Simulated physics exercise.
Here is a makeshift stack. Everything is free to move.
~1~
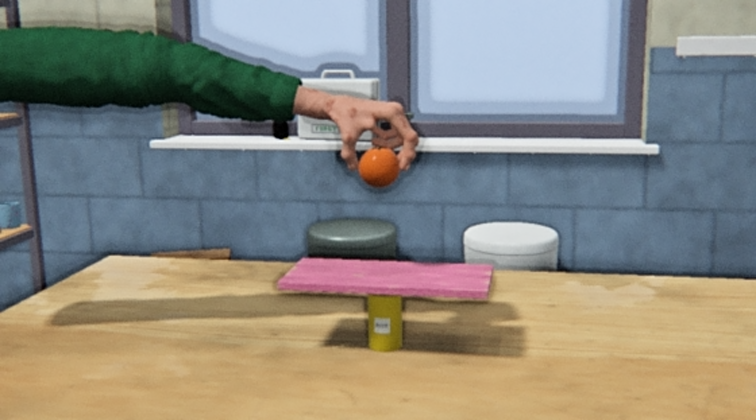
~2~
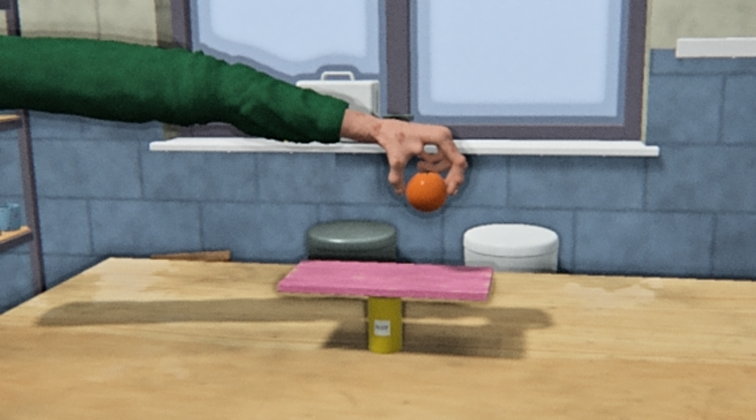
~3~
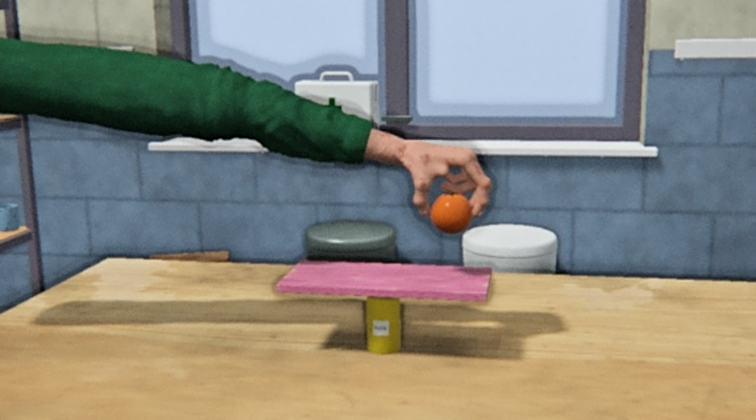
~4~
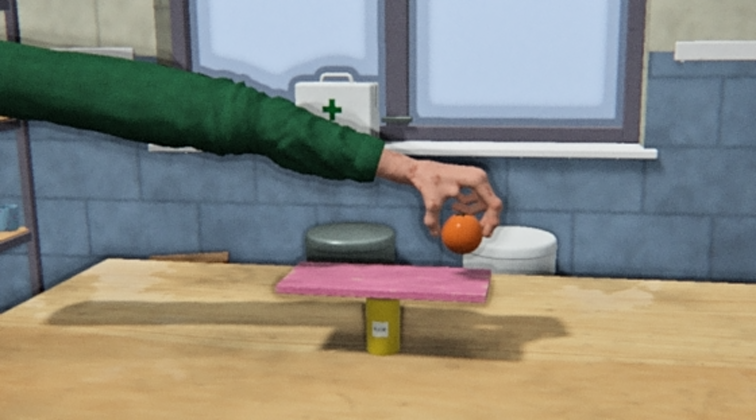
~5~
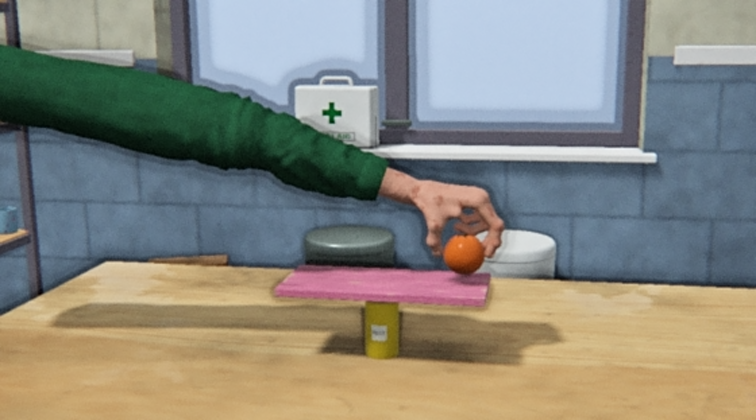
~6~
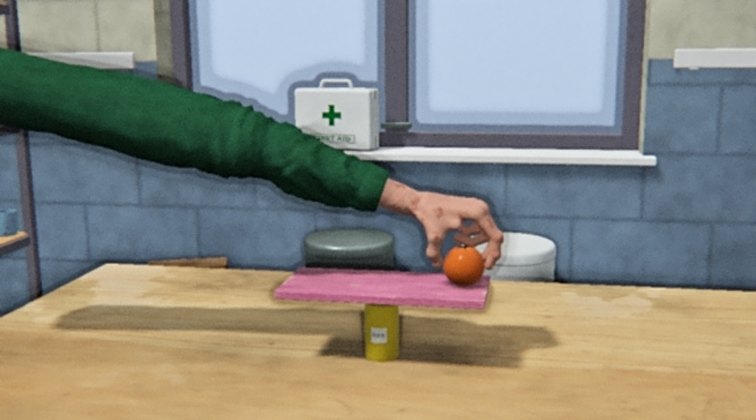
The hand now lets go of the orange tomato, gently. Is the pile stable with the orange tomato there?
Outcome: The stack loses its balance.
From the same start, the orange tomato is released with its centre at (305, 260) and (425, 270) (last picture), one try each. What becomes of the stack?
In the first case it comes apart; in the second case it loses its balance.
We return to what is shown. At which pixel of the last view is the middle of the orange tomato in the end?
At about (515, 344).
Then, 0.30 s after the last picture, orange tomato now fallen; pink board tipped 28° from how it was.
Then, 0.50 s after the last picture, pink board tipped 49° from how it was.
Then, 0.80 s after the last picture, pink board tipped 38° from how it was.
At rest, fallen, orange tomato; tipped over in the stack, pink board; yellow shaker in place. Seen from the same camera at the end, orange tomato near (515, 344). The stack comes apart.
